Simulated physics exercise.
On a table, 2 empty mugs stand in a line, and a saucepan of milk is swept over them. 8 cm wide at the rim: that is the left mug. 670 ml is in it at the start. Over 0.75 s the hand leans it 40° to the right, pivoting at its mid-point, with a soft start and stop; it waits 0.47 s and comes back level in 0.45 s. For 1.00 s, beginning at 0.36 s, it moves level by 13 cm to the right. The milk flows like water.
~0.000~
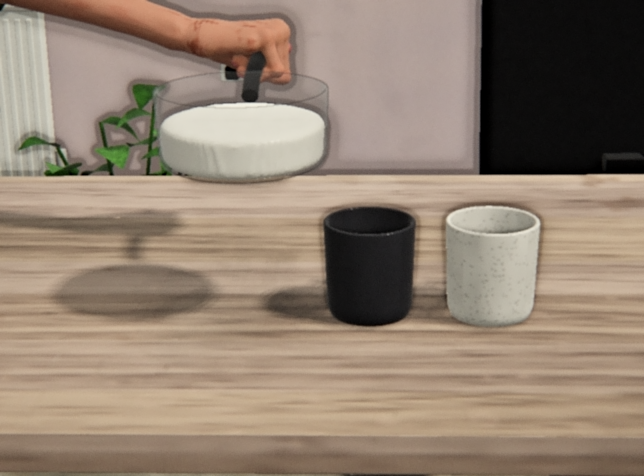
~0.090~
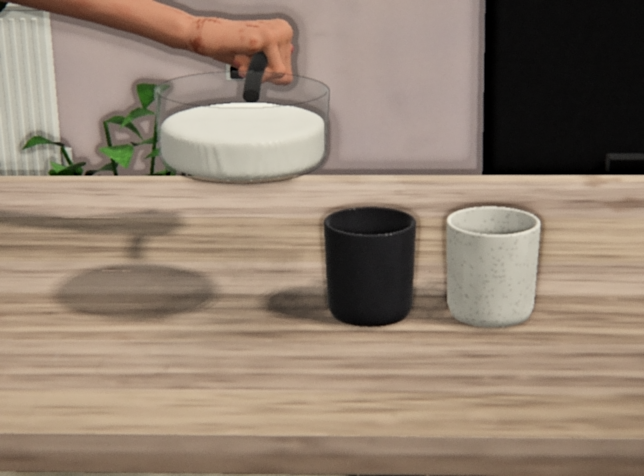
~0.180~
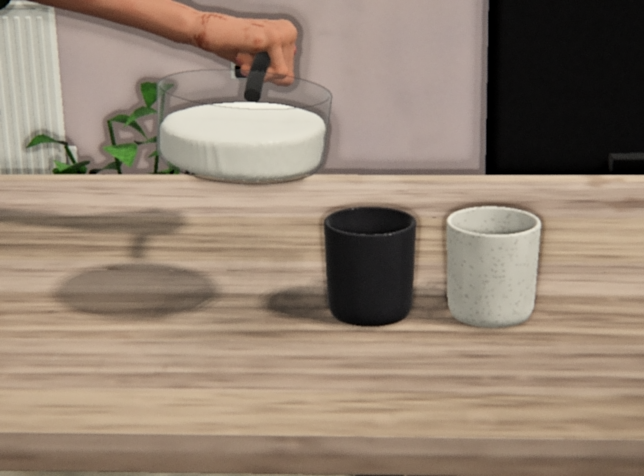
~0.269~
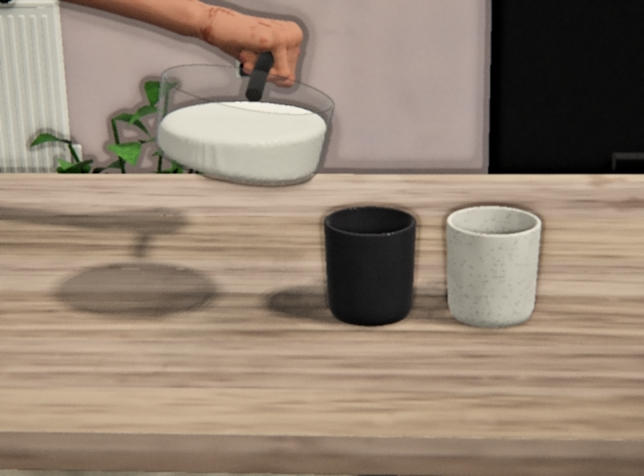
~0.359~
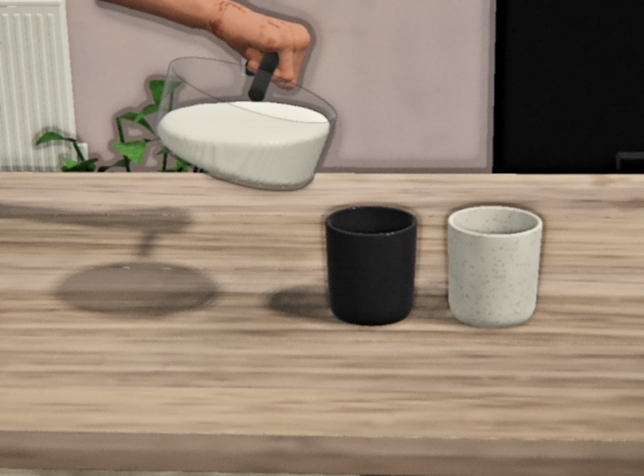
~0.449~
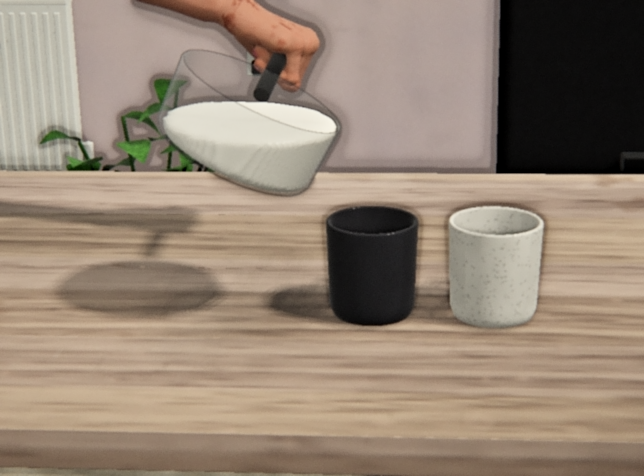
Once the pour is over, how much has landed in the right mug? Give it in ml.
Something like 210 ml ends up there.
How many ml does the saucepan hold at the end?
It ends up holding near 380 ml.
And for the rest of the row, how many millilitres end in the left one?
It finishes with about 20 ml.
Then, 0.77 s in, the tilt is 40° and from the left they hold 15 ml, 0 ml, the saucepan 575 ml, and 0 ml is on the table.
Then, 1.01 s in, the tilt is 40° and from the left they hold 15 ml, 65 ml, the saucepan 465 ml, and 55 ml is on the table.
Then, 1.26 s in, the tilt is 39° and from the left they hold 15 ml, 155 ml, the saucepan 395 ml, and 65 ml is on the table.
Then, 1.53 s in, the tilt is 8° and from the left they hold 15 ml, 205 ml, the saucepan 380 ml, and 65 ml is on the table.
Finally, from the left they hold 15 ml, 210 ml, the saucepan 380 ml, and 65 ml is on the table.
